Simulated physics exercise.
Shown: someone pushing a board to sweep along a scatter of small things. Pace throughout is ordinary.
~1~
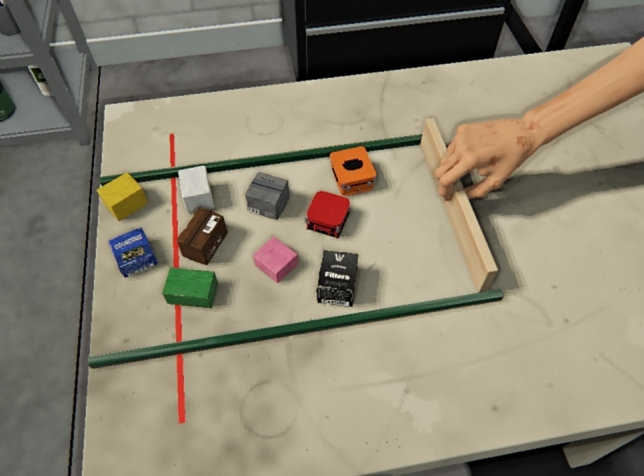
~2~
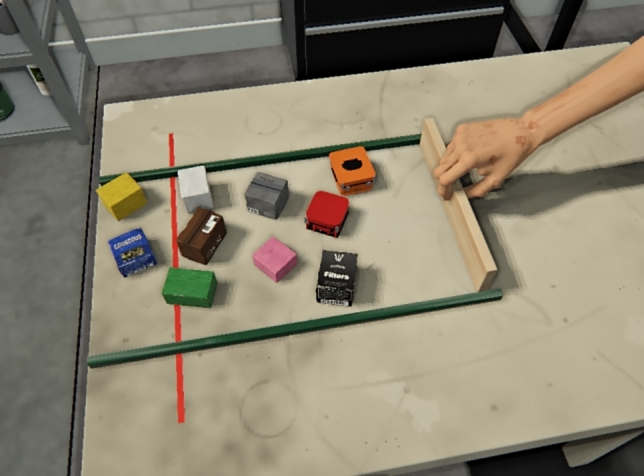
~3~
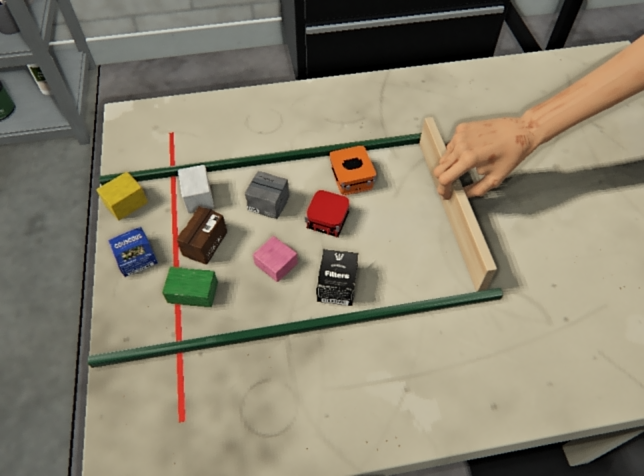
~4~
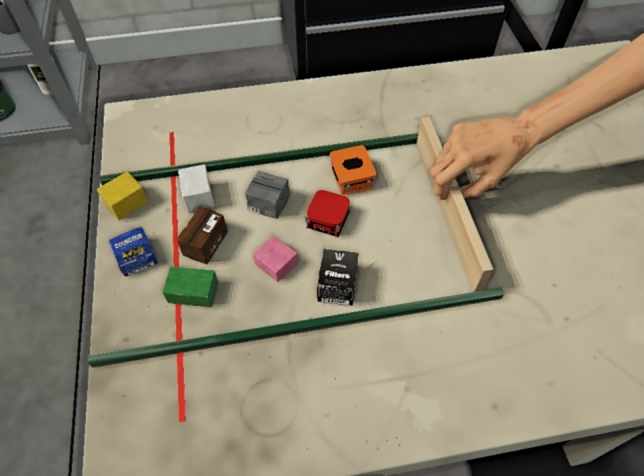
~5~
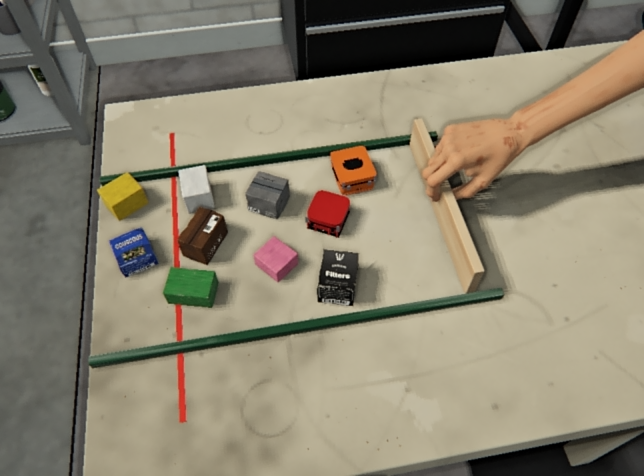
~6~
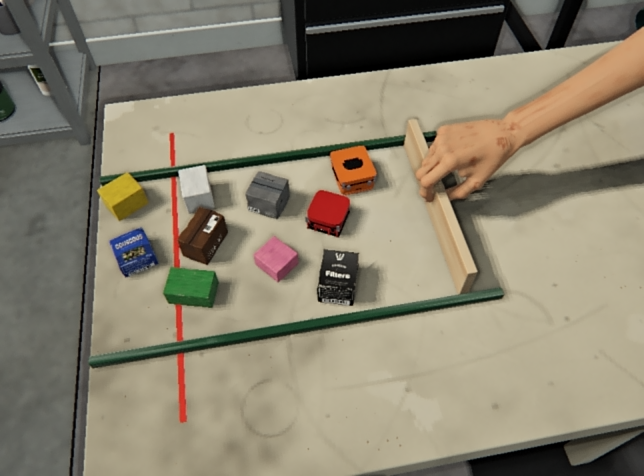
On a pale, stained tabletop in a grey room, seen from above at an angle by a still camera, two green rods flank a scatter of small things. Yellow, blue, white, brown and green blocks sit left near a red line, with grey, pink, red, orange and black ones further right. At right, a hand holds a wooden board still, then slides it slightly left, touching none.
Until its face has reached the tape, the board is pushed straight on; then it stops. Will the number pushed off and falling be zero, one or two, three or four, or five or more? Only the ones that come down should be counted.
You'd see one or two of the bits go off the end there.
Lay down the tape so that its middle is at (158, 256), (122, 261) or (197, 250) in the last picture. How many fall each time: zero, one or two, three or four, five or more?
In that order: One or two; at least five; none at all.
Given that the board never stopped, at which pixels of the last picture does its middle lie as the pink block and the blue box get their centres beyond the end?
I reckon its middle sits around (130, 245) and then around (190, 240).
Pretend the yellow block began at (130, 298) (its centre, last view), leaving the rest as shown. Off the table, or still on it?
From that start, the object then does not stay.
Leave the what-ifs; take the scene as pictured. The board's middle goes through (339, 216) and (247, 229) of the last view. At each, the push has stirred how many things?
The first count is 3, and then it's 8.
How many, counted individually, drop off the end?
That would be exactly 2.
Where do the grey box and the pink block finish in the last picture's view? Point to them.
The grey box stops around (117, 222); the pink block around (136, 280).
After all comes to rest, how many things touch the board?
3.
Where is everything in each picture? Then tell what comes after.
In the first frame, yellow block (123, 197); blue box (133, 253); green block (191, 288); board (454, 200); tape (176, 253).
In the second frame, blue box (132, 252); brown box (202, 236).
In the third frame, green block (191, 287); pink block (275, 259).
In the fourth frame, yellow block (123, 196); grey box (268, 195).
In the fifth frame, blue box (134, 252); red case (329, 214).
In the sixth frame, yellow block (123, 197); blue box (134, 252); green block (191, 287); board (436, 201); tape (176, 253).
Early on, none off yet; yellow block at rest near (123, 197); blue box at rest near (134, 252); green block at rest near (191, 287).
A while later, none off yet; yellow block travelled a little near (113, 199); blue box travelled a little near (112, 249); green block travelled about its own width near (152, 303).
Finally, the number that fall off is one or two; lost, blue box and yellow block.
